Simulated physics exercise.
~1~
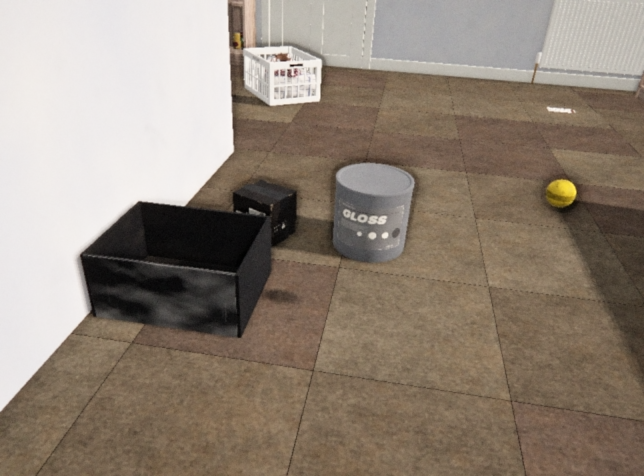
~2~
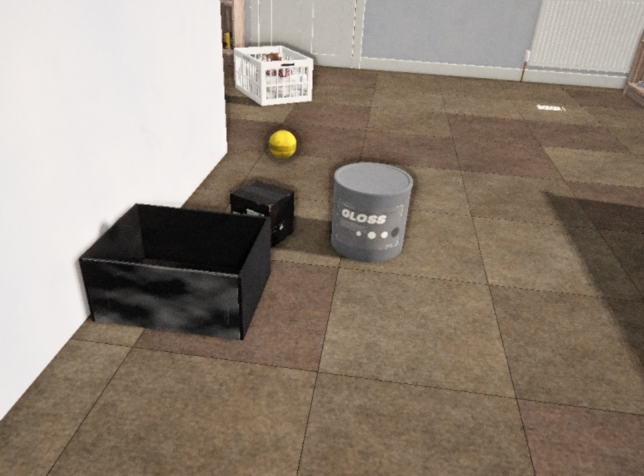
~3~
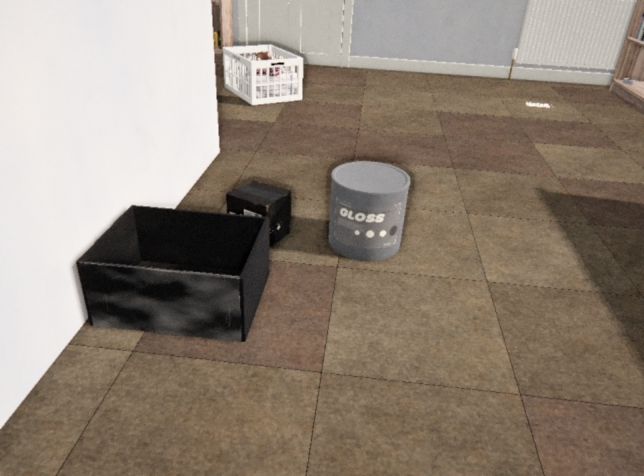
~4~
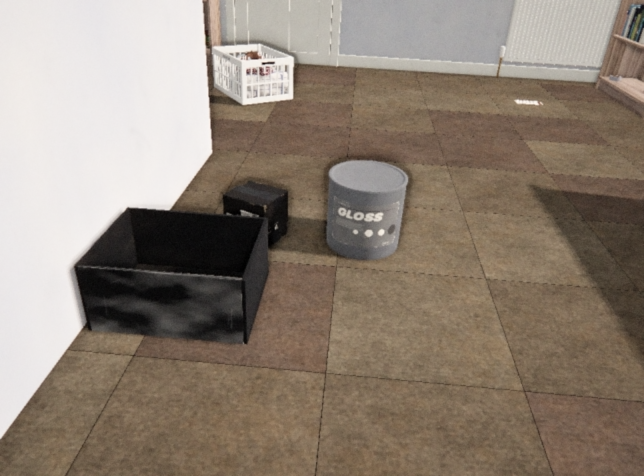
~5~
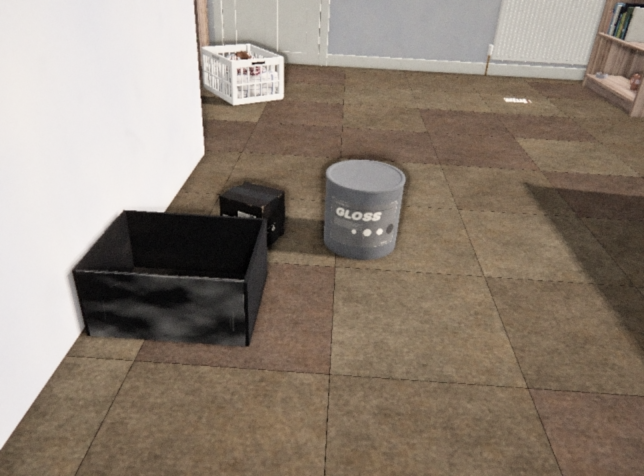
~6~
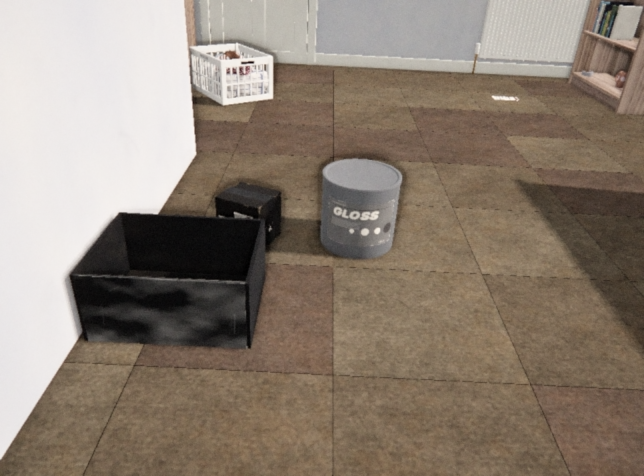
On a brown tiled floor beside a white wall, a yellow ball flew left past a grey pail and ended up out of sight inside the open black box, while the pail and a small black parcel stayed where they were.
